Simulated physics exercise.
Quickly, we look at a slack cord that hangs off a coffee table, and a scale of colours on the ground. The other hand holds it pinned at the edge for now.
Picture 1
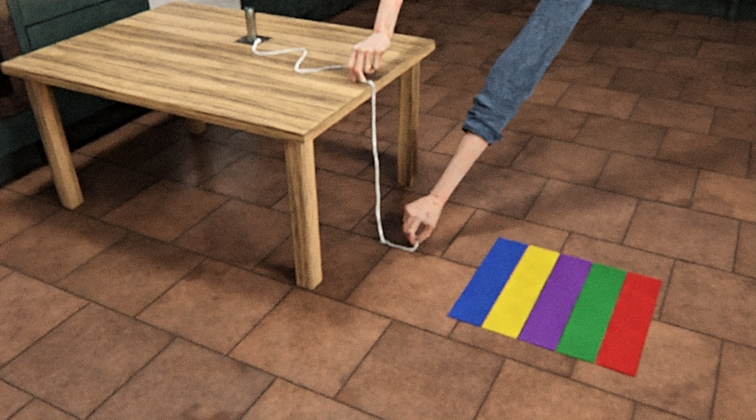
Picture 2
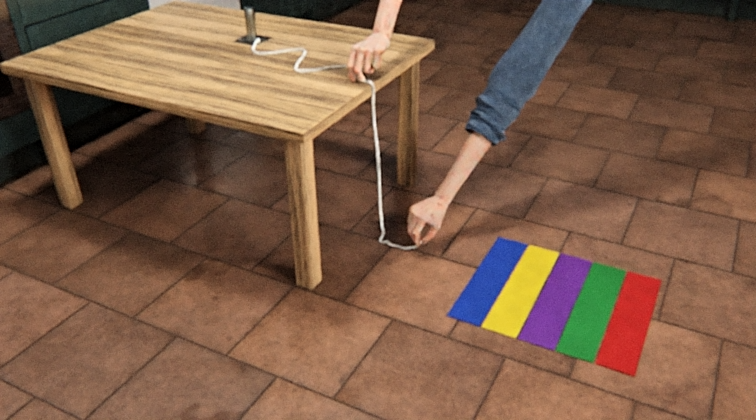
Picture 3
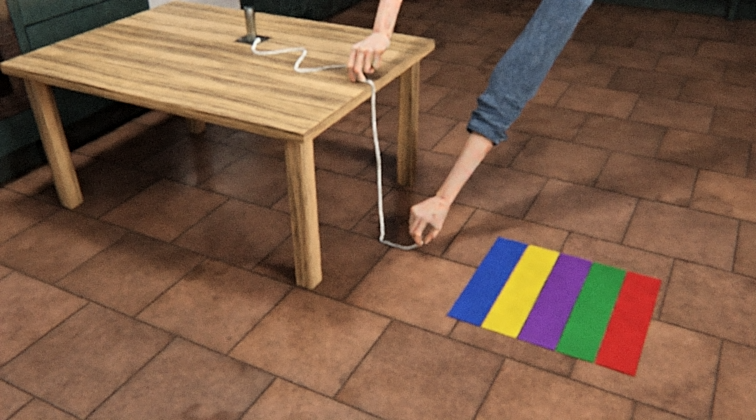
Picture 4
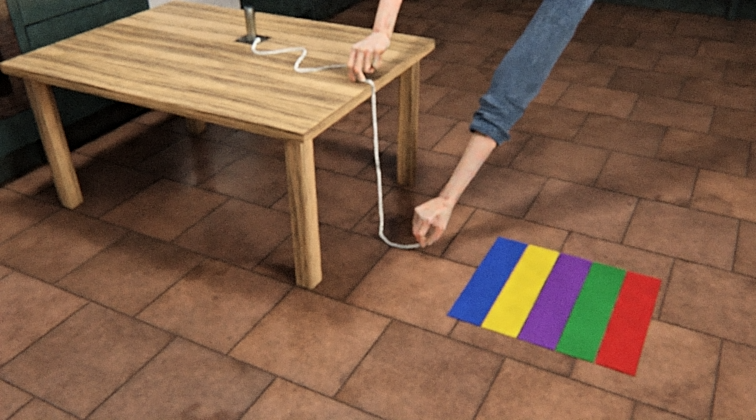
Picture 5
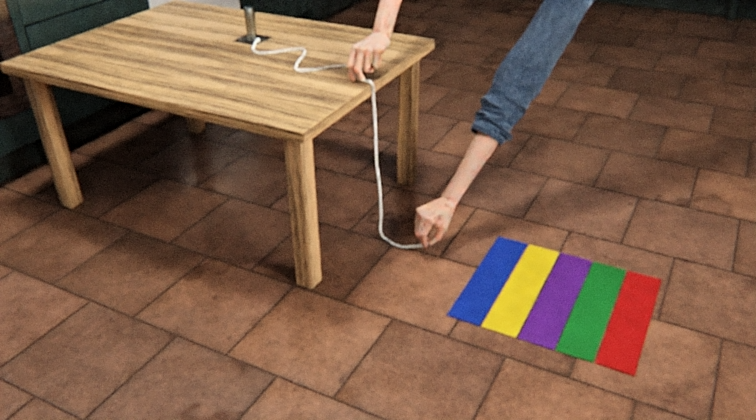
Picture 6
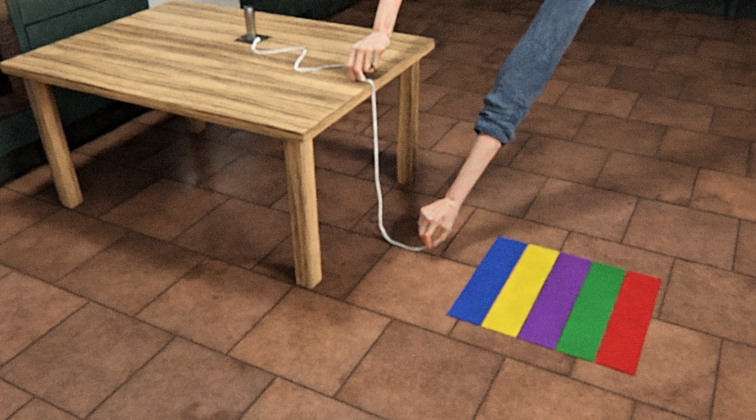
The clip opens on a white cord running across a wooden table and hanging over its edge, where one hand pins it. Another hand, low over the tiled floor, holds the cord's end and shifts it slightly right, nearer the blue, yellow, purple, green and red strips.
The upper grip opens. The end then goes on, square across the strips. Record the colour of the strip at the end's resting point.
Resting point: Red strip.
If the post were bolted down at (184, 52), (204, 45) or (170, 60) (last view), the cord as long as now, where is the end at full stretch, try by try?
First (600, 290), then (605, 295), and last (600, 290).
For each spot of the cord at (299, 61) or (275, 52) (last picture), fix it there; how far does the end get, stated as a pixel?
Approximately (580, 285), then (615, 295).
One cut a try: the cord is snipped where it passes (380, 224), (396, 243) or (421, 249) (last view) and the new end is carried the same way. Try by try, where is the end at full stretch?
The places are (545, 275), (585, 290) and (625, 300).
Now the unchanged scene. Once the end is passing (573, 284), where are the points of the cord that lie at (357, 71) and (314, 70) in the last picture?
Result - first point (389, 129), second point (375, 77).
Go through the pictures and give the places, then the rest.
The first picture shows end (416, 241); blue (473, 305); yellow (508, 316); purple (544, 327); green (582, 339); red (621, 351).
The second picture shows end (421, 242); cord through (254, 51) (303, 57) (332, 68) (372, 88) (378, 160) (382, 228).
The third picture shows end (422, 242).
The fourth picture shows end (426, 243); cord through (254, 51) (303, 56) (332, 67) (372, 87) (377, 160) (381, 227).
The fifth picture shows end (428, 244).
The sixth picture shows end (432, 245); cord through (254, 50) (303, 56) (332, 67) (372, 87) (376, 159) (381, 227).
Early on, end near (573, 284); over purple.
Midway, end near (618, 297); over red.
At the end of the slack, end near (645, 304); over red. The red one.
